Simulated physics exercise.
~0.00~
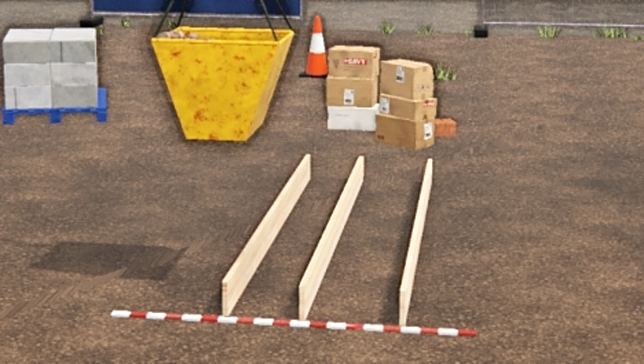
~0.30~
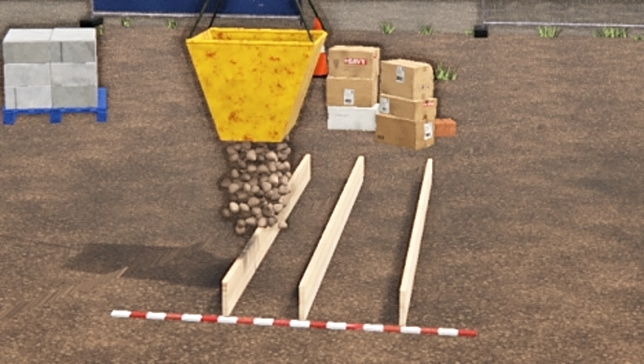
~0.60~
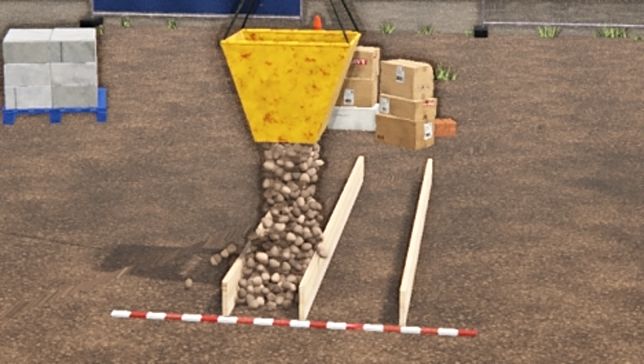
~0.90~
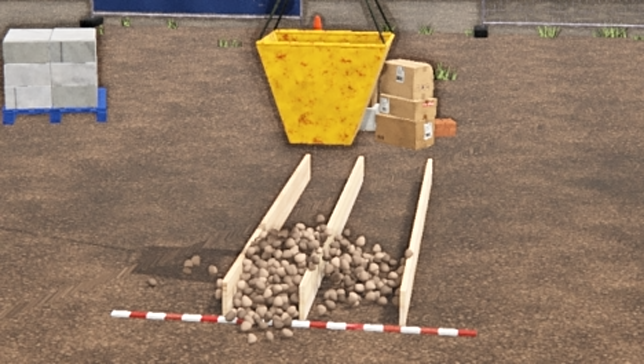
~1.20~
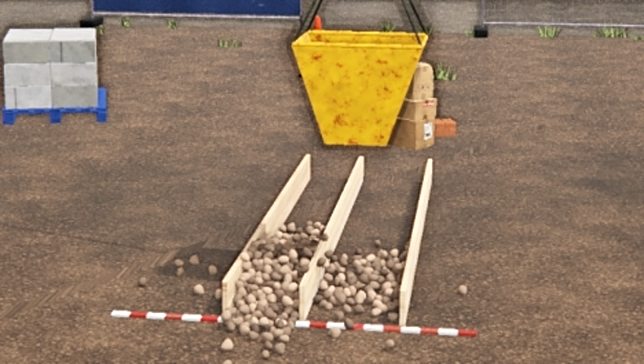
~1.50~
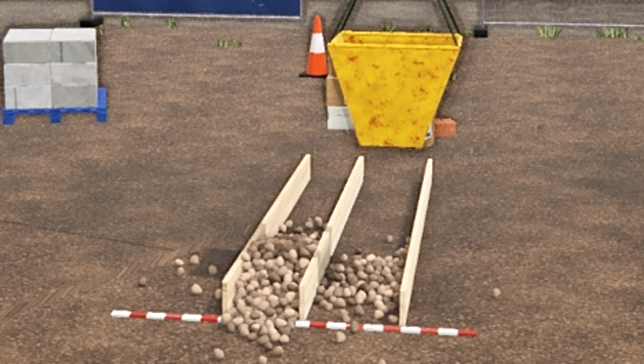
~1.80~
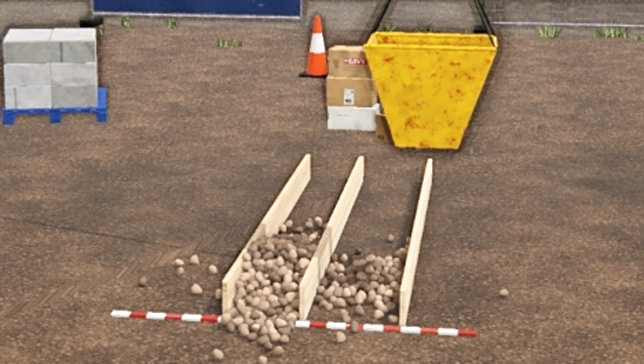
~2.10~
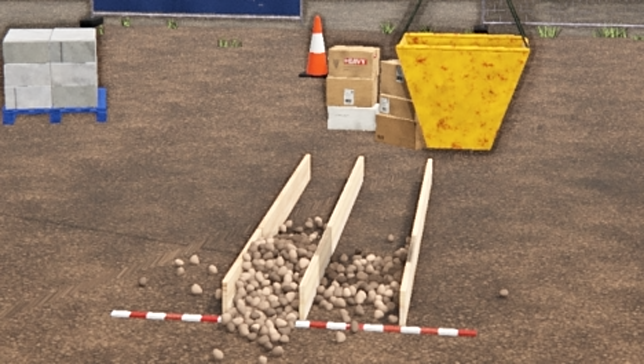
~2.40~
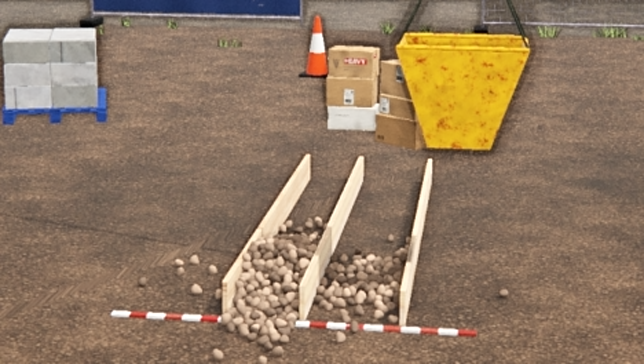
A yellow skip hanging from cables moved right over a dirt yard, dropping a stream of rounded stones among three upright planks, then stopped, empty, in front of some boxes; most stones settled in the left bay, fewer in the right, with a few scattered outside.
